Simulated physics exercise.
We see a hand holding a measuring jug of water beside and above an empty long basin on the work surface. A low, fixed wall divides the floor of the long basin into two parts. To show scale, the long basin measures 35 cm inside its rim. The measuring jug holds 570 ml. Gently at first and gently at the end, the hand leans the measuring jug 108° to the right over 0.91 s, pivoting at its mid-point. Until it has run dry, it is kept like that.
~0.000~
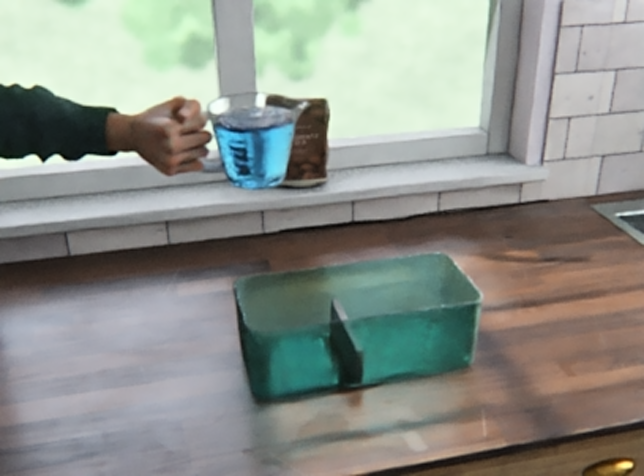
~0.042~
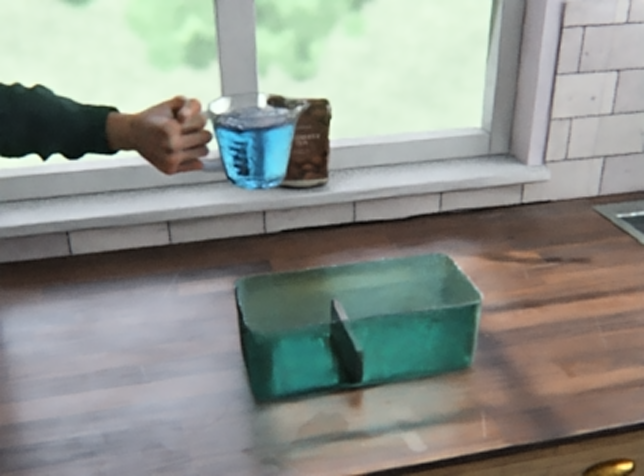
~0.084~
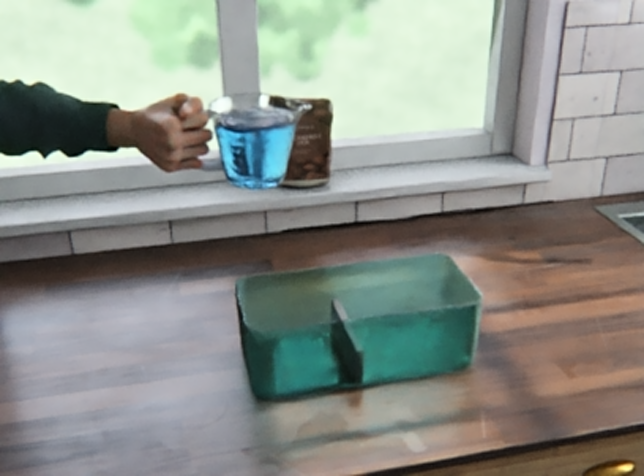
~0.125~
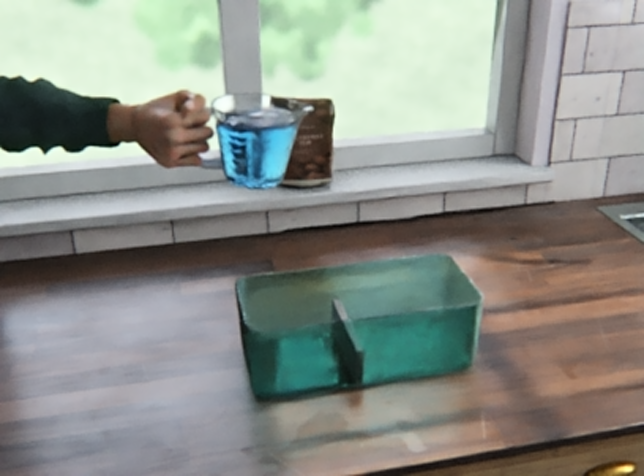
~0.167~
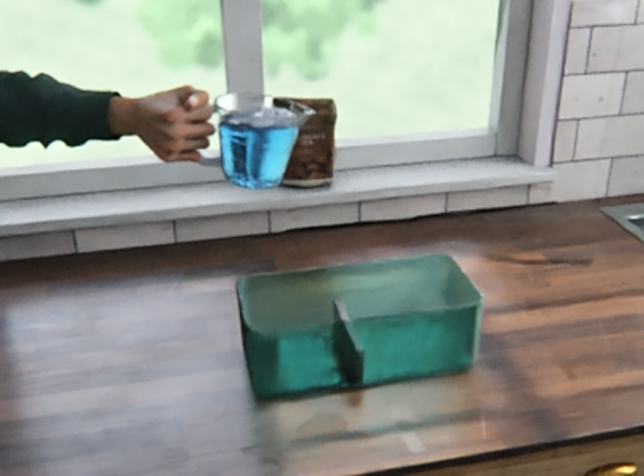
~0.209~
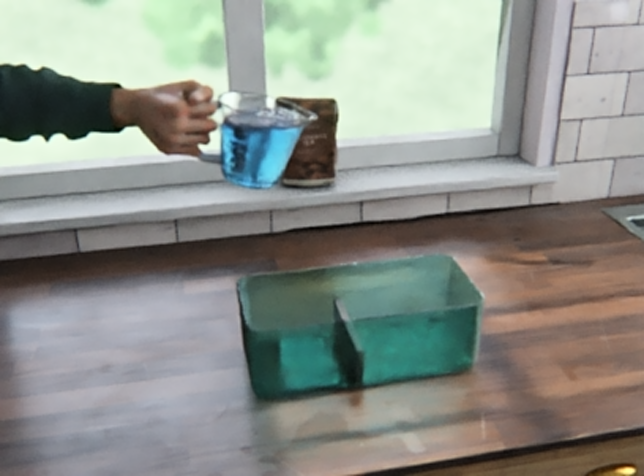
A hand holding a glass measuring jug of blue water beside a window, tilting it slightly rightward above an empty green divided basin.
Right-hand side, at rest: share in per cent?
79 per cent.
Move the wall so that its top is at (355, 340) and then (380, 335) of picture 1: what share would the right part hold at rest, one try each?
Roughly 70 per cent, then 15 per cent.
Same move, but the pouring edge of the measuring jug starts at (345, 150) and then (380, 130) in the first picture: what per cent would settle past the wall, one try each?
95 then 95 %.
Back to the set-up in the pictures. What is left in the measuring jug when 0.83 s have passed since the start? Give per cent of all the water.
I'd estimate some 7 per cent.
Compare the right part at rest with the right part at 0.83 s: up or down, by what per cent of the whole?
Its share increases, some 16 in a hundred.
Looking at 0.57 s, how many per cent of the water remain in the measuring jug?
Near 60 in a hundred.
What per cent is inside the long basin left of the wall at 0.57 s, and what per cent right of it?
0 left and 4 right, roughly.
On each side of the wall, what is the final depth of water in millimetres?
Left 4 mm, right 16 mm.
After 0.57 s the tilt is 75° and 61 per cent is still to pour, 0 is left of the wall and 4 right of it.
After 0.83 s the tilt is 106° and 7 per cent is still to pour, 2 is left of the wall and 63 right of it.
After 1.11 s the tilt is 108° and 0 per cent is still to pour, 18 is left of the wall and 79 right of it.
After 1.41 s the tilt is 108° and 0 per cent is still to pour, 18 is left of the wall and 79 right of it.
In the end 18 per cent lies left of the wall, 79 right of it and 3 outside.
